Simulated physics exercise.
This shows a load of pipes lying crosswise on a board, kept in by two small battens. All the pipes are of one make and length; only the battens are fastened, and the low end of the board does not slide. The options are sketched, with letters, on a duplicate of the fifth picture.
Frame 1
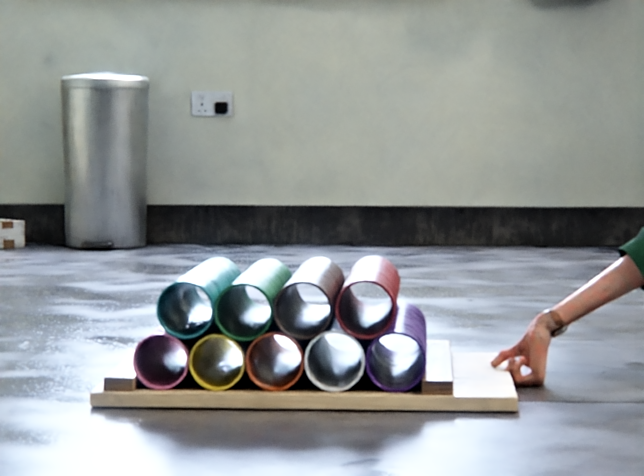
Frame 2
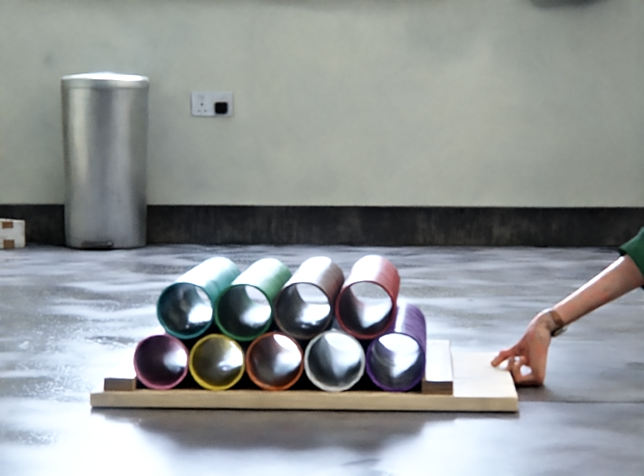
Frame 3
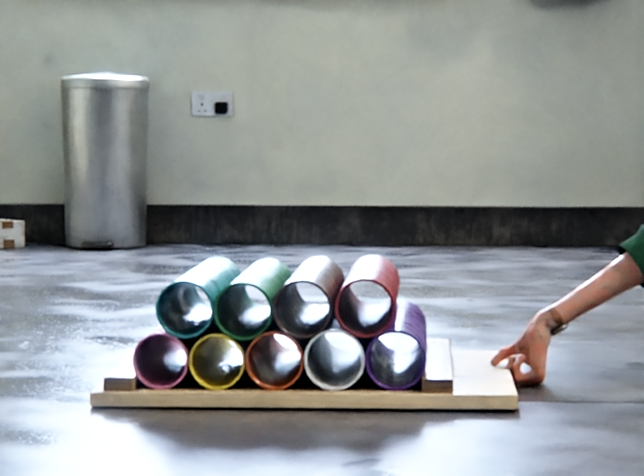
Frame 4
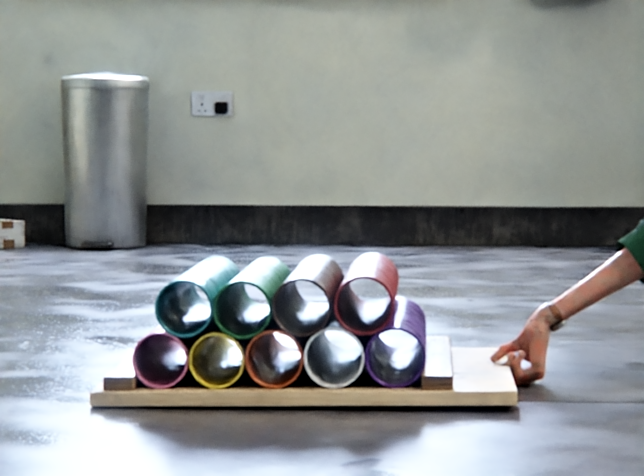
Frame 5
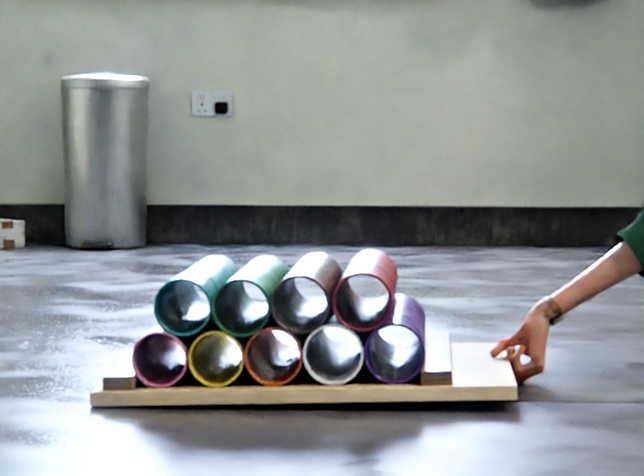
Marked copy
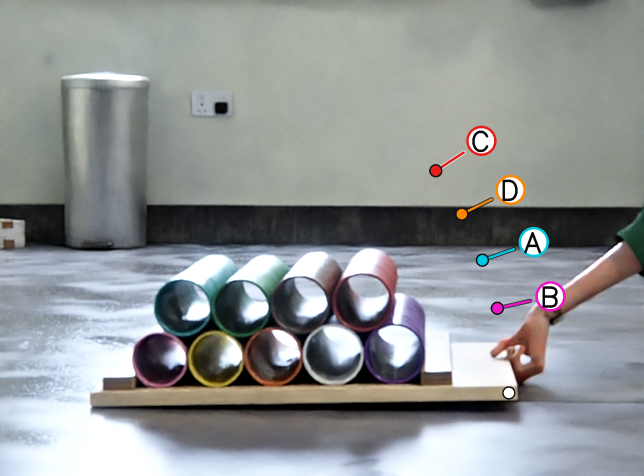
On a shiny grey floor, a hand at right slightly lifts one end of a board carrying two rows of coloured pipes.
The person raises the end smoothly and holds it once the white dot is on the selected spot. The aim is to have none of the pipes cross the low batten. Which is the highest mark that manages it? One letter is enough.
Raise it to A.
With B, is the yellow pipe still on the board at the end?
Yes, with B.
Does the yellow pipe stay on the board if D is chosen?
Yes, with D.
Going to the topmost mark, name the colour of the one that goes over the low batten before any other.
The turquoise one.
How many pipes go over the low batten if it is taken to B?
It comes to none.
On the copy, A at (482, 260); B at (497, 308); C at (436, 171); D at (462, 214); the white dot at (509, 393).
On A. First, board at 14°.
Then, board at 20°.
Finally, board at 20°, none over the low batten.
By contrast, B none over the low batten; C nine over the low batten; D two over the low batten (turquoise, green).
